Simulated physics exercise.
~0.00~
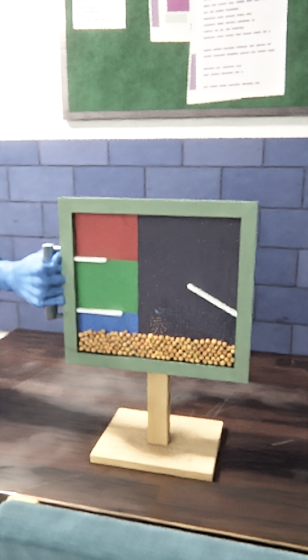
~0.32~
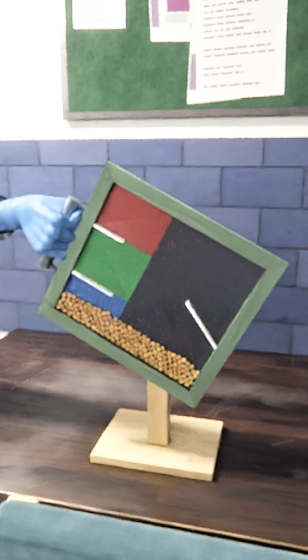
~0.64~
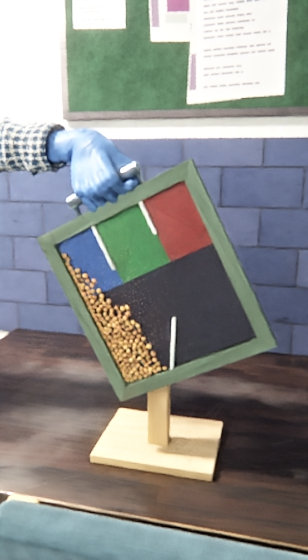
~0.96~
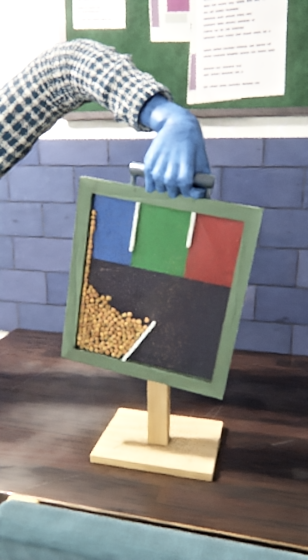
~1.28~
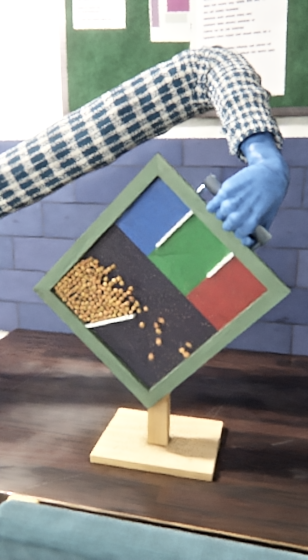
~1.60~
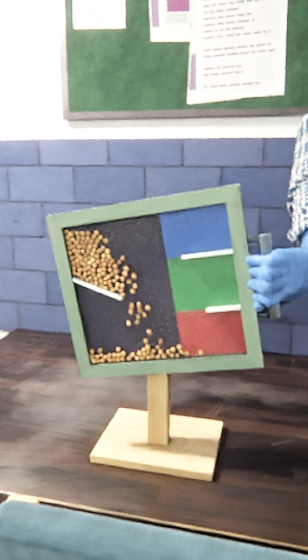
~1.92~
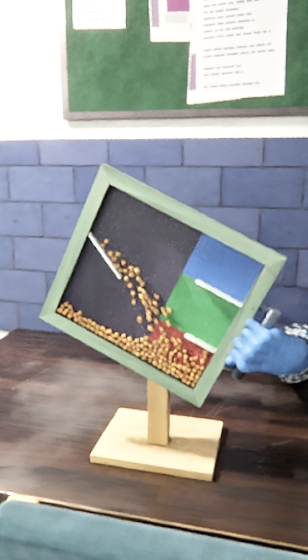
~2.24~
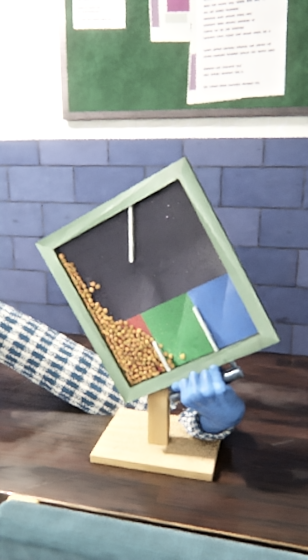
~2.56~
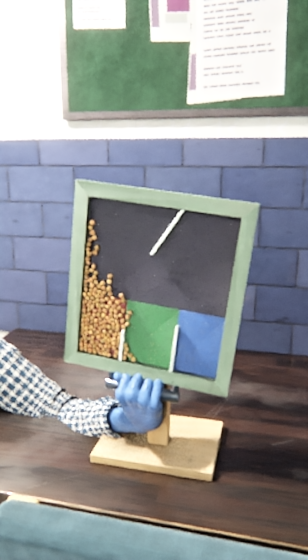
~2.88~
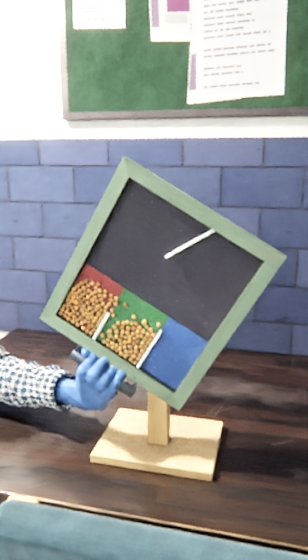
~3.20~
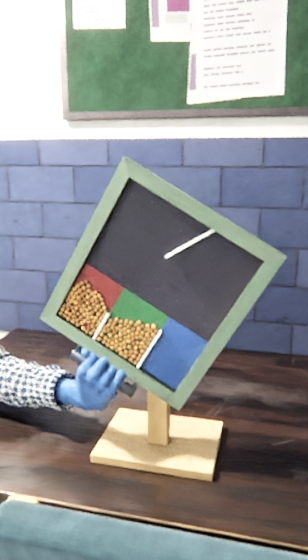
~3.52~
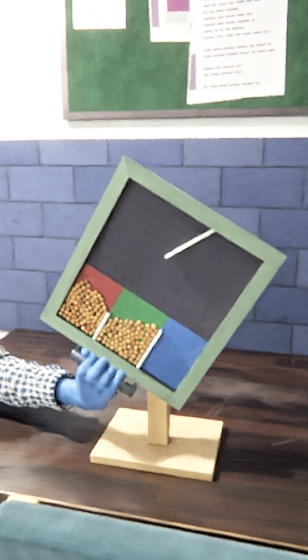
On a dark wooden table before a blue brick wall and green notice board, seen from the front, a green-framed square case stands on a pale wooden stand. Inside, small tan beads lie along the bottom, with red, green and blue pockets stacked at left and a black area at right. A blue-gloved hand turns the case clockwise, and the beads pile at the left, then spill off a white strip. As the colours come round underneath, the beads slide toward red and some cross into green. The case stops tilted, still held, with beads split between red and green and blue empty.
